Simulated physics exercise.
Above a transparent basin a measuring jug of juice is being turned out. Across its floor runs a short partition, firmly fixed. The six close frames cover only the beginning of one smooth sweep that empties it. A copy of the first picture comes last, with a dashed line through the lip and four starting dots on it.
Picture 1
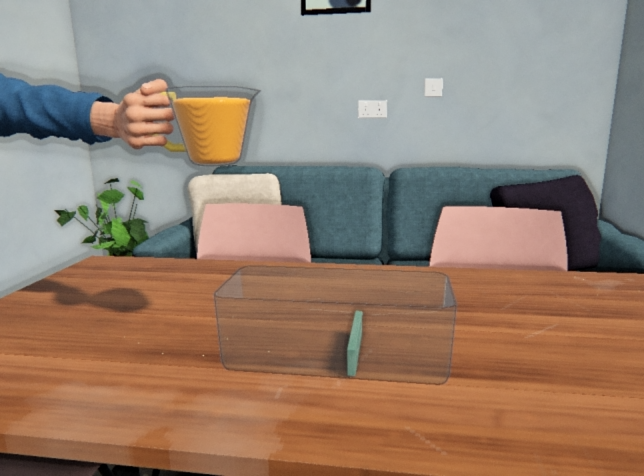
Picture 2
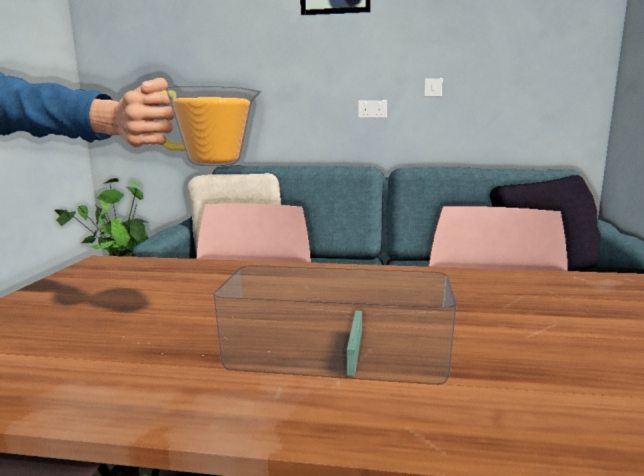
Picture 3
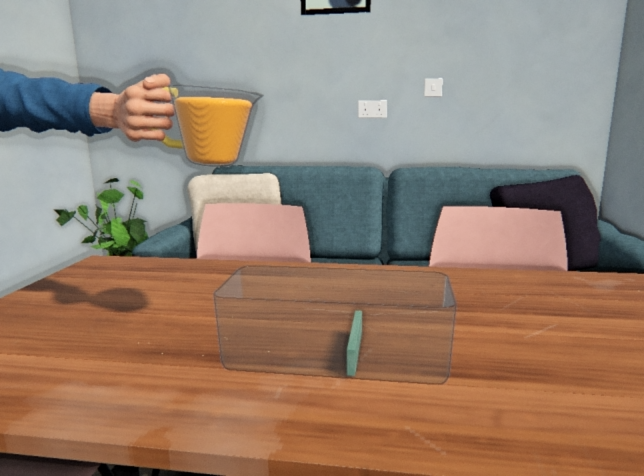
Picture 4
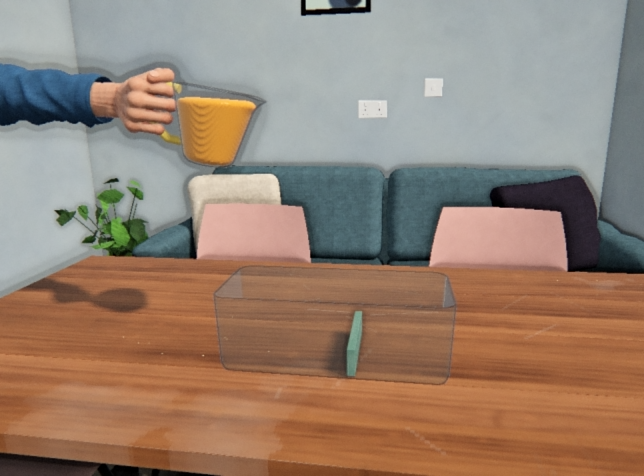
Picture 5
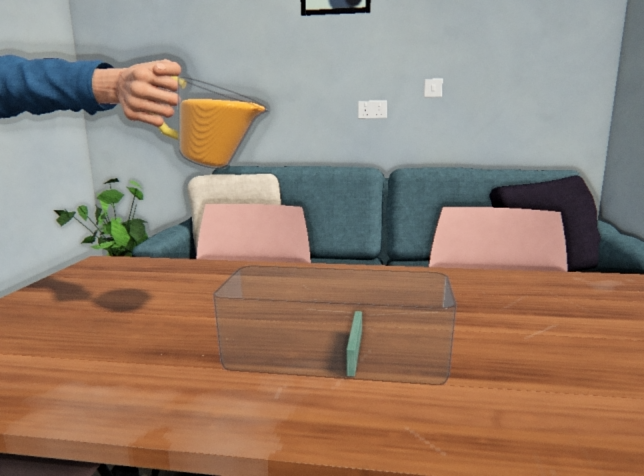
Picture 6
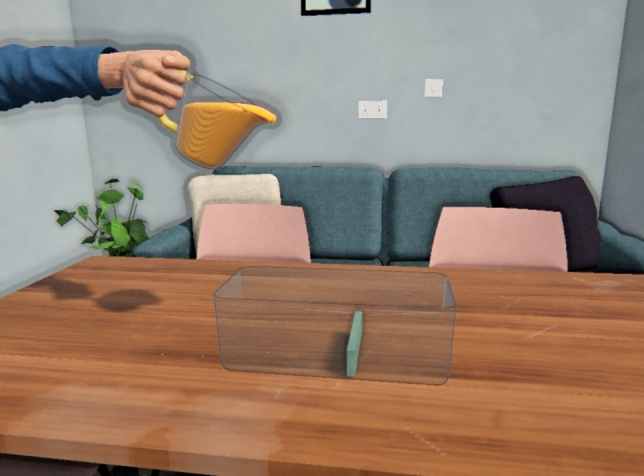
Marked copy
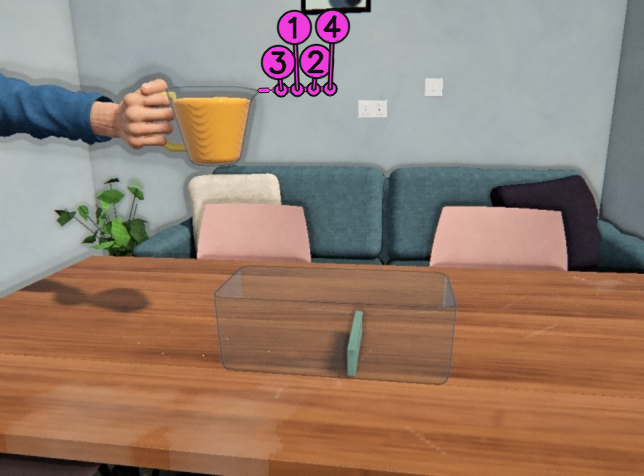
A hand holding a jug of orange juice above a clear basin, gradually tilting it rightward until juice reaches over the lip.
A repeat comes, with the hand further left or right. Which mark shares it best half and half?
Take 1.
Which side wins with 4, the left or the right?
The right side.
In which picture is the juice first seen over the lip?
In picture 6.
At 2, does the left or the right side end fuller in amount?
The right side.
On the marked copy, 1 at (297, 89); 2 at (313, 89); 3 at (281, 90); 4 at (330, 88).
If 1 is chosen, about 50 % ends left of the wall and 47 % right of it; 3 % is lost outside.
If 2 is chosen, about 20 % ends left of the wall and 78 % right of it.
If 3 is chosen, about 74 % ends left of the wall and 17 % right of it; 9 % is lost outside.
If 4 is chosen, about 9 % ends left of the wall and 88 % right of it; 3 % is lost outside.
